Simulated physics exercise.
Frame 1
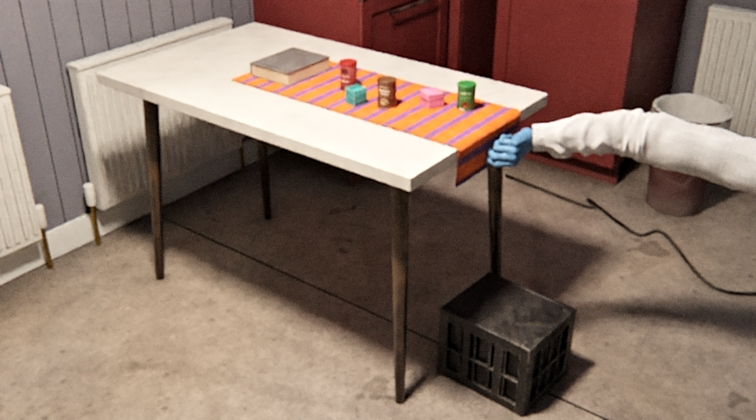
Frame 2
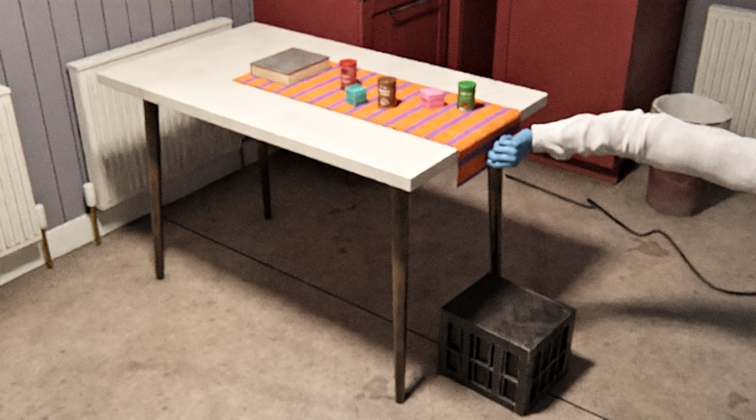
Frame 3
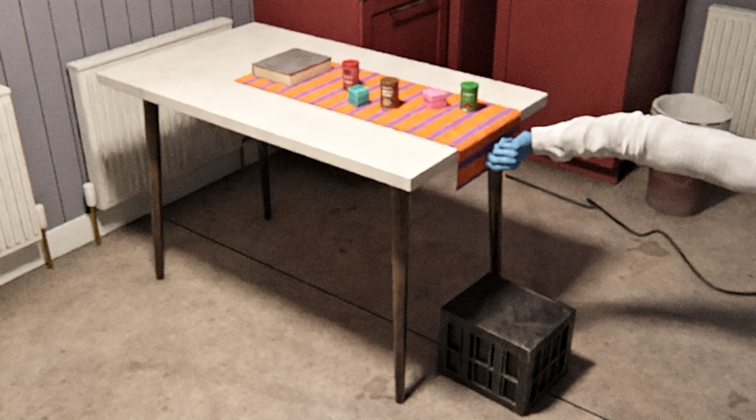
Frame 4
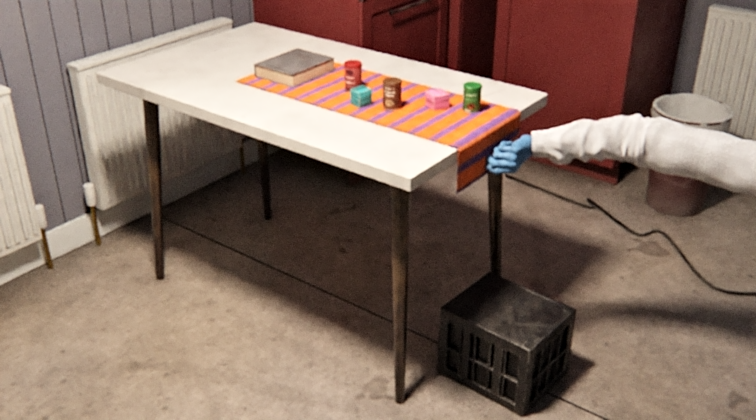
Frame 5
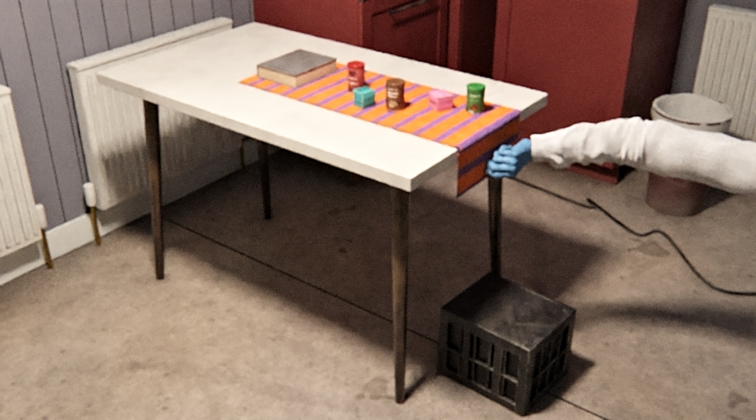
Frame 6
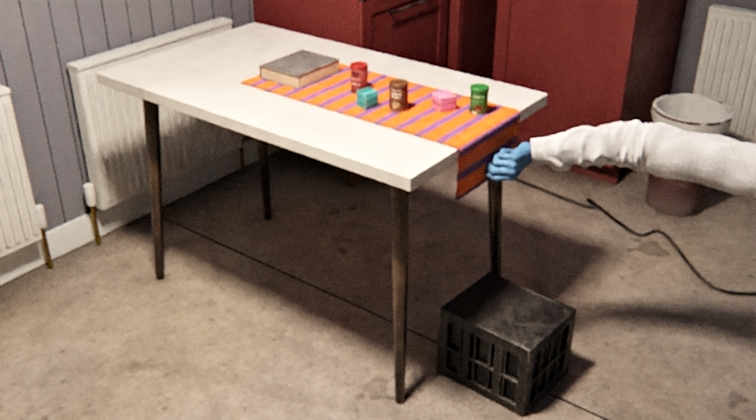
In a room with radiators and red cabinets, a blue-gloved hand slowly draws a striped orange cloth down over the table's edge above a black crate, and the book, cans and small cubes on it shift slightly right.
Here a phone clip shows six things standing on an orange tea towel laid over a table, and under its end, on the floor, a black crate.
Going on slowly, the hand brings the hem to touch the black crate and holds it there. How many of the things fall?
Four.
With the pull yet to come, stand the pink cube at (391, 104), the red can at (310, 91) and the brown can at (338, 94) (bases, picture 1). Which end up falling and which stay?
Outcome: Pink cube falls away, red can stays aboard, brown can stays aboard.
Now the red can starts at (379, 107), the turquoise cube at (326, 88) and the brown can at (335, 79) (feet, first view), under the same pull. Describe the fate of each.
Result - red can down, turquoise cube still up, brown can still up.
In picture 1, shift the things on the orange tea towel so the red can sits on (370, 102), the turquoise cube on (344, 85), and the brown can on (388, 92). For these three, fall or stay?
The red can ends up knocked off, the turquoise cube ends up still aboard, the brown can ends up knocked off.
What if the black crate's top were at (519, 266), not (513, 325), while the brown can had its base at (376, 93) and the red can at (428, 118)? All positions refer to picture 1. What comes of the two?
The brown can ends up still on top and the red can ends up off the top.
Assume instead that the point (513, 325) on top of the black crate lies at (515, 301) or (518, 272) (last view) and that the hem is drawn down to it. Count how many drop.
3 and 2.
Early on, hem near (487, 222); green can gone.
Midway, hem near (485, 259); green can and pink cube gone.
Finally, hem on the crate; green can, pink cube, brown can and turquoise cube gone. Over the edge go four.
